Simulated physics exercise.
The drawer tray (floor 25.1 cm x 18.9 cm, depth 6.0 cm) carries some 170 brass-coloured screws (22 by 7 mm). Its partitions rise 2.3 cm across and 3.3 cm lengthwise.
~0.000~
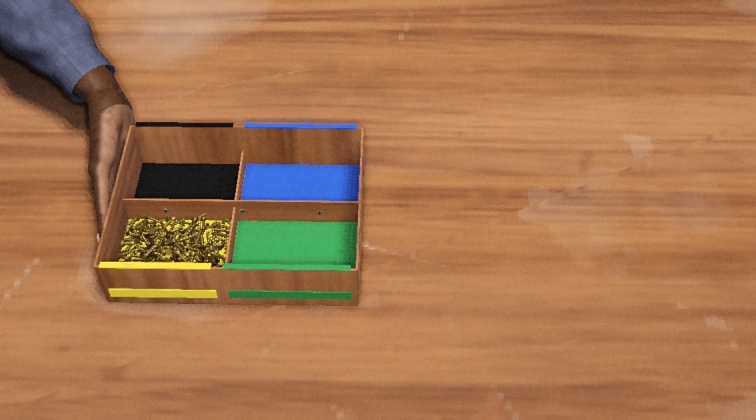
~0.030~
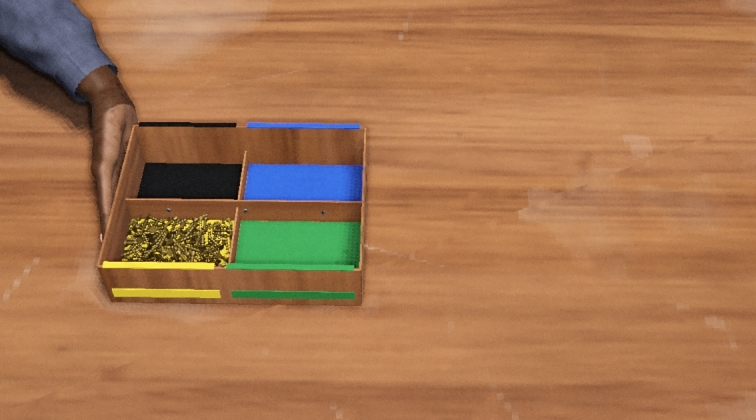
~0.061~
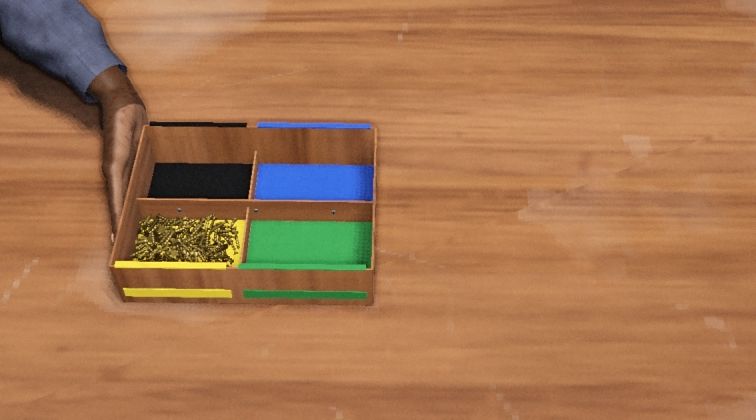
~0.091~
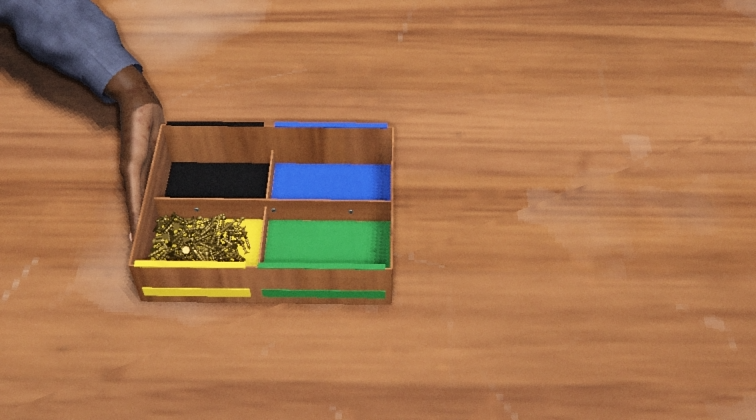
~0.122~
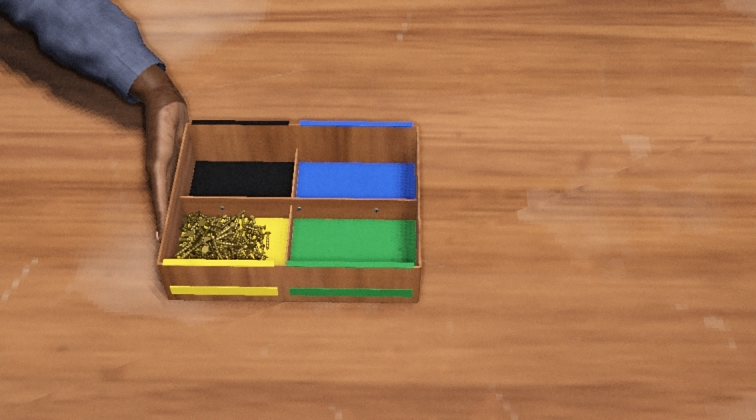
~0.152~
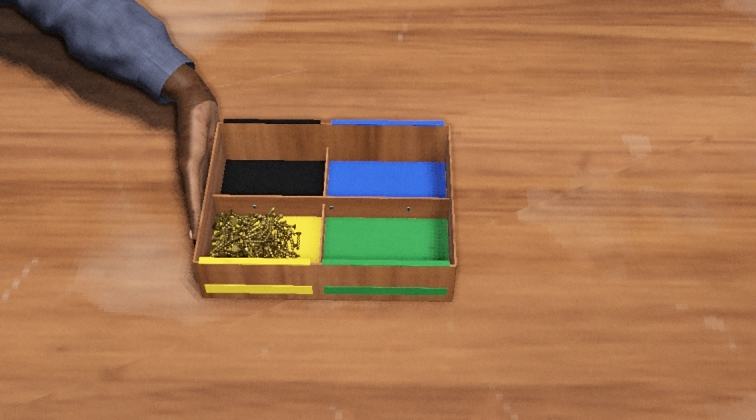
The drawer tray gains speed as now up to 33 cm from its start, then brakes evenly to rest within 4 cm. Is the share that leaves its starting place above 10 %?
Strayed: Over.
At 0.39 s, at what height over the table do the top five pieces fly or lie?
Some 10 cm.
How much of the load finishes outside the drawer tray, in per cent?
Some 0 per cent.
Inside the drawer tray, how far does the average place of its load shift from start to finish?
Roughly 6.0 cm.
Then, at 0.25 s, tilt 0 degrees; yellow 100 %; 0 % away from where they began.
Then, at 0.32 s, tilt 0 degrees; yellow 100 %; 0 % away from where they began.
Then, at 0.39 s, tilt 0 degrees; green 15 %, yellow 85 %; 15 % away from where they began.
Then, at 0.46 s, tilt 0 degrees; green 20 %, yellow 75 %, in the air 5 %; 25 % away from where they began.
In the end, at 1.1 s, green 20 %, blue 5 %, yellow 70 %; 30 % away from where they began.
